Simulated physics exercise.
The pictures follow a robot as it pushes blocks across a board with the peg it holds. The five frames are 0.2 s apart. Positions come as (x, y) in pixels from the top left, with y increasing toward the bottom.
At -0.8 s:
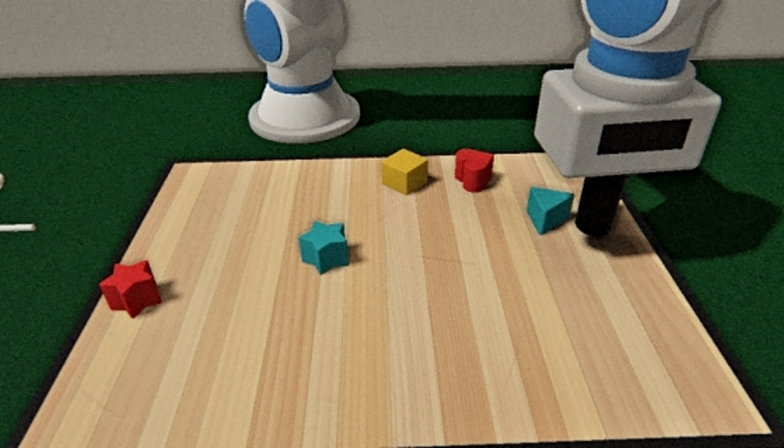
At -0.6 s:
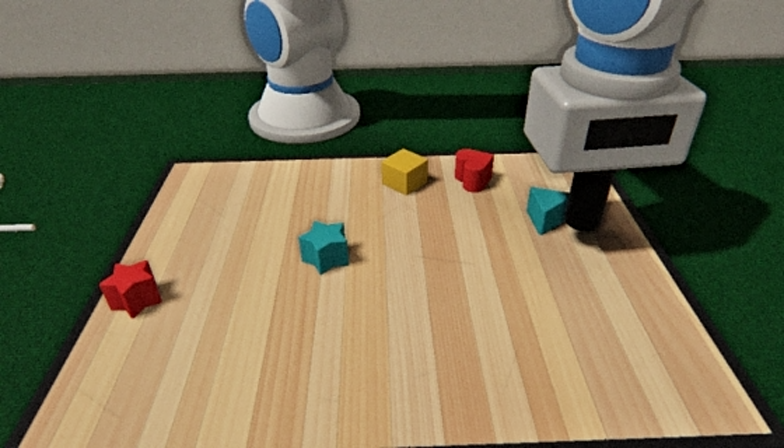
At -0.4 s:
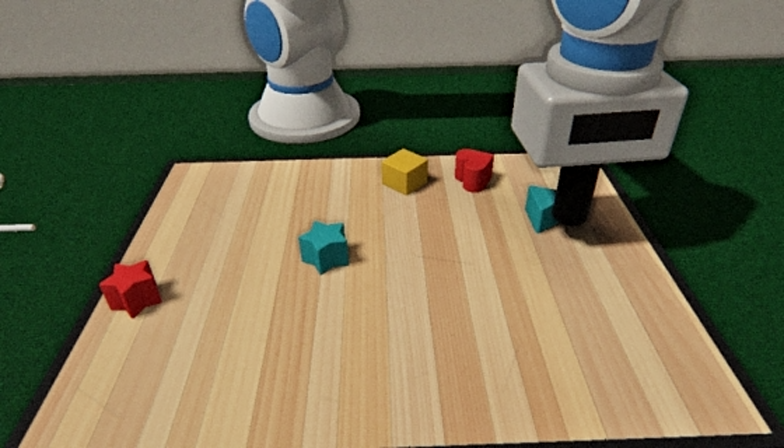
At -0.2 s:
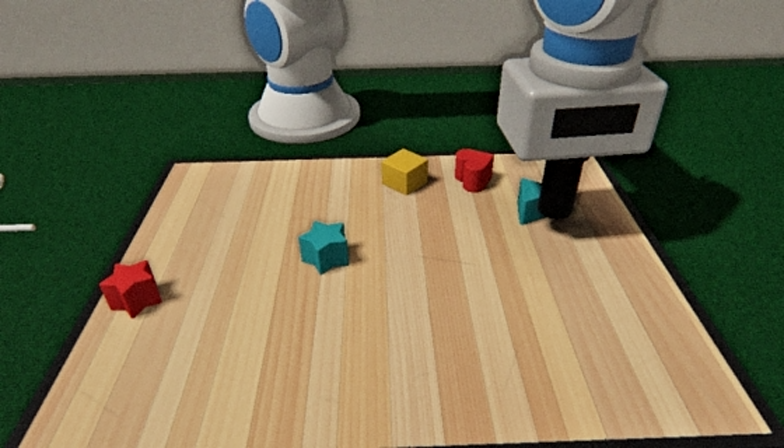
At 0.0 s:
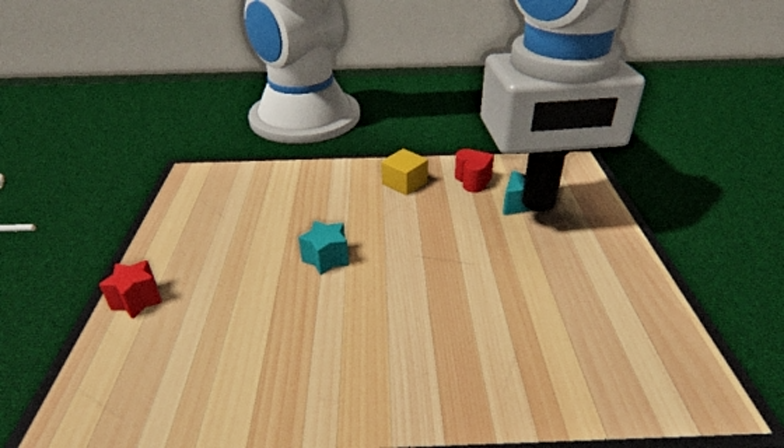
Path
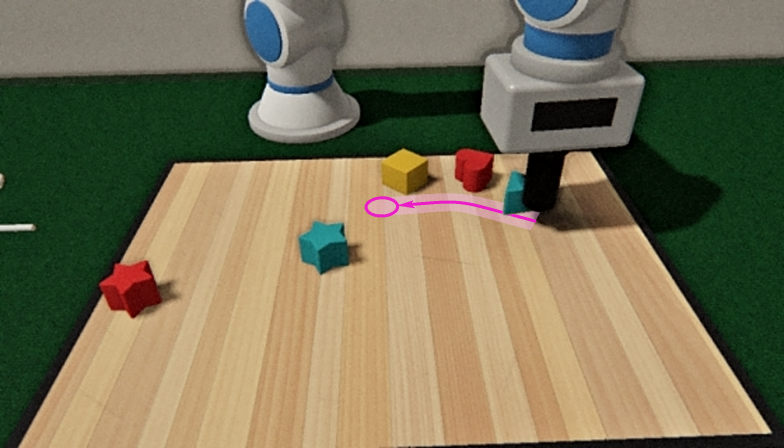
On a wooden board, a robot arm's black peg moving left and pushing a turquoise triangular block toward a red heart.
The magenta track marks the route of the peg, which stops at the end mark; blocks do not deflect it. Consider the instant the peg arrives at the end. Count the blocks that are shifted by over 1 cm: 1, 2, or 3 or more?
There will be one block that moves more than 1 cm.
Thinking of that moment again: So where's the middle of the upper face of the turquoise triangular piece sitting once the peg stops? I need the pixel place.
It is going to be at (504, 171).
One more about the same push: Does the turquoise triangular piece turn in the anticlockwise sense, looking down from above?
No, it doesn't check out.
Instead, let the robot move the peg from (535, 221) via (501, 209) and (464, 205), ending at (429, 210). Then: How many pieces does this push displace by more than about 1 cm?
I'm going with one.
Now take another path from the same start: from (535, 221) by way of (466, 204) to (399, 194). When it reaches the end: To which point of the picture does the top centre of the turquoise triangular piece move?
I'd guess (506, 173).
The line goes from (535, 221) over (484, 207) and (433, 203) to (382, 207).
What follows on the original path. One third of the way, peg at (485, 190); turquoise triangular piece at (504, 171), turned 40° clockwise.
Two thirds of the way, peg at (433, 186); turquoise triangular piece at (504, 171), turned 40° clockwise.
At the end, peg at (381, 190); yellow four-sided block unmoved; turquoise triangular piece at (504, 171), turned 40° clockwise.
